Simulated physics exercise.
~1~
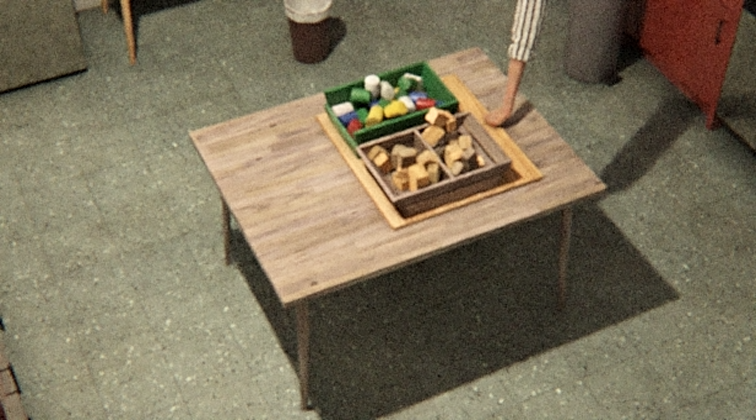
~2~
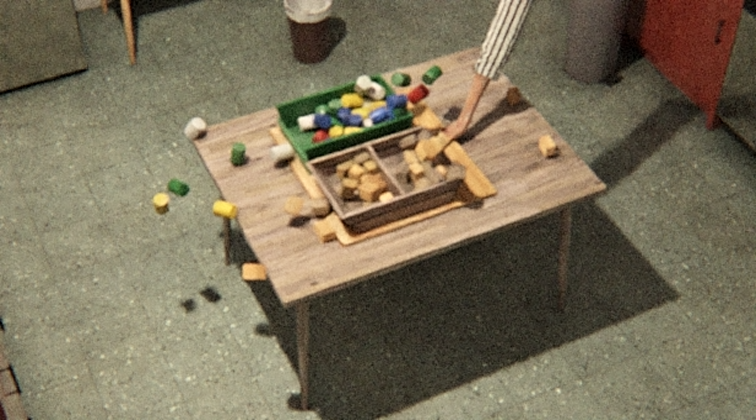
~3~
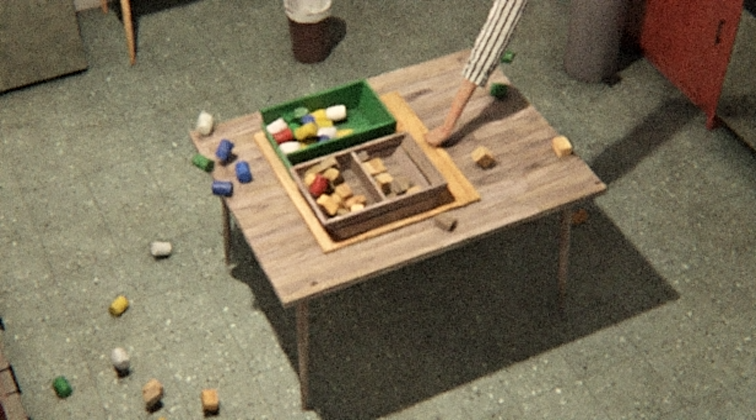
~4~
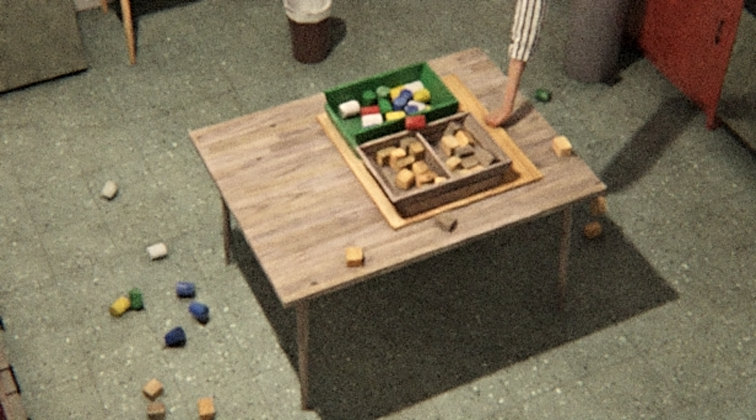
On a wooden table, a hand shakes a board left and right, spilling blocks from two crates.
